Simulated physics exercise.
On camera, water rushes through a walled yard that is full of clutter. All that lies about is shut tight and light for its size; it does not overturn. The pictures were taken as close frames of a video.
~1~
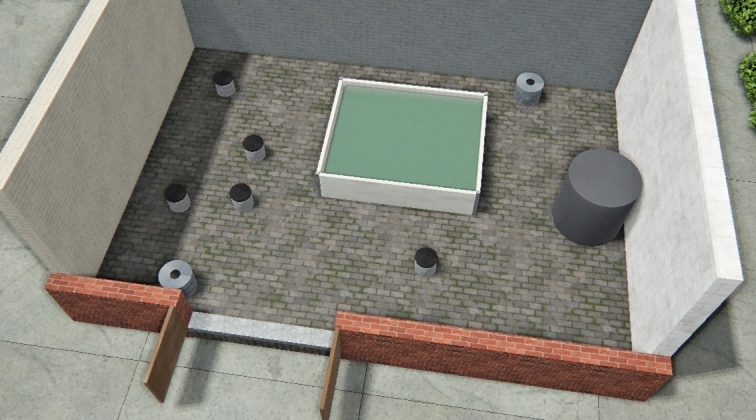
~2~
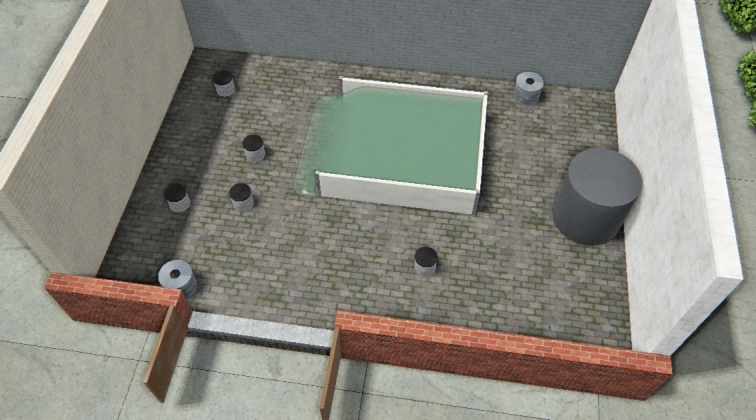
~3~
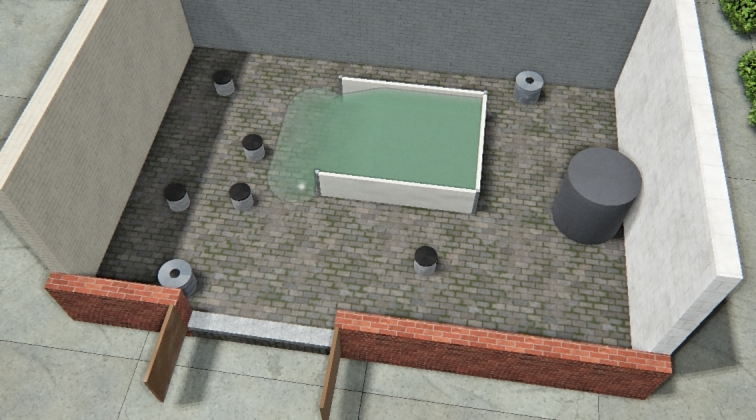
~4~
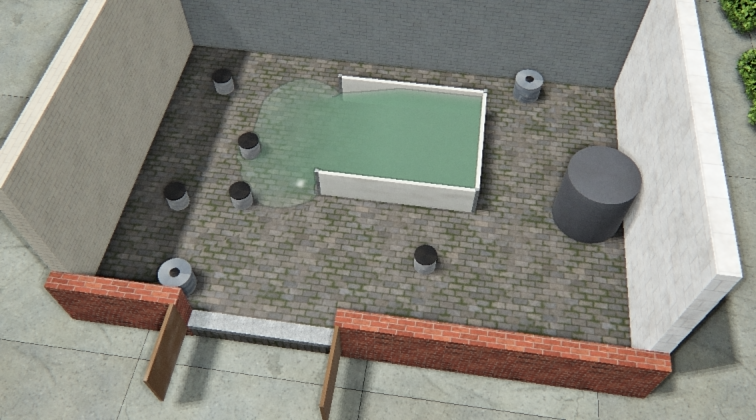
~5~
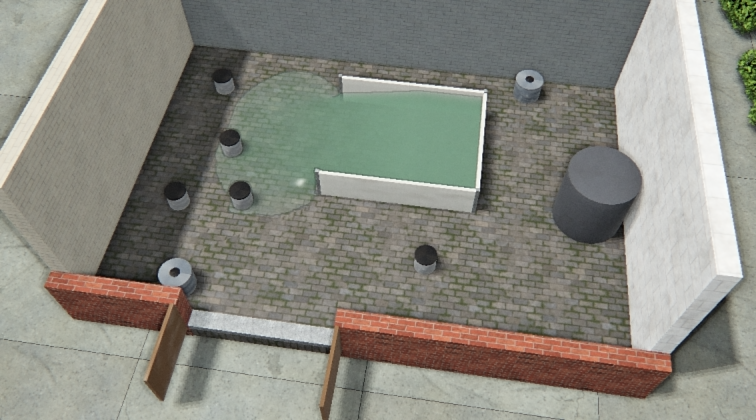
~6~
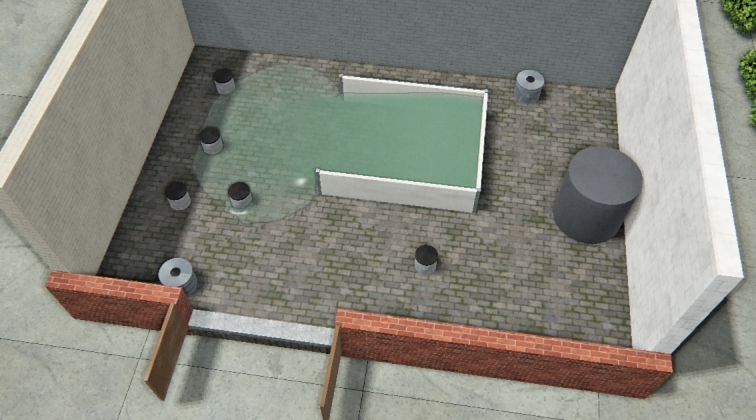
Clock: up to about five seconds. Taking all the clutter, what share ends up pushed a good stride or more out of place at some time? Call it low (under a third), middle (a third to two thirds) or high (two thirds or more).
High.
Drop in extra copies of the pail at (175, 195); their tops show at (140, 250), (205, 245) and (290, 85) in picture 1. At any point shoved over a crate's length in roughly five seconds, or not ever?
First driven off, second driven off, third driven off.
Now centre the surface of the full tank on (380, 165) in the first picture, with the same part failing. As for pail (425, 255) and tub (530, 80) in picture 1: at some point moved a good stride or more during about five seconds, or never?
Fell short, fell short.
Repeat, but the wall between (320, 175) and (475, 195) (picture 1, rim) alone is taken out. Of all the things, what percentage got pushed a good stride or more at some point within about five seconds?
About 30 %.
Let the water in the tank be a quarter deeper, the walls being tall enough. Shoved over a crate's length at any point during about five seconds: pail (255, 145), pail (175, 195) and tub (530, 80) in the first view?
Note, in sequence: Past that mark / past that mark / within that.
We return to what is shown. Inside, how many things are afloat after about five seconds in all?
5 of them.
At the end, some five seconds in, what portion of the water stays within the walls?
Roughly 98 in a hundred.
A moment on, 1 of 7 are well off their spots; 0 afloat.
Next, 4 of 7 are well off their spots; 4 afloat.
Later, 4 of 7 are well off their spots; 5 afloat.
In the end, 5 of 7 are well off their spots, and 5 have been at some point; 5 afloat.
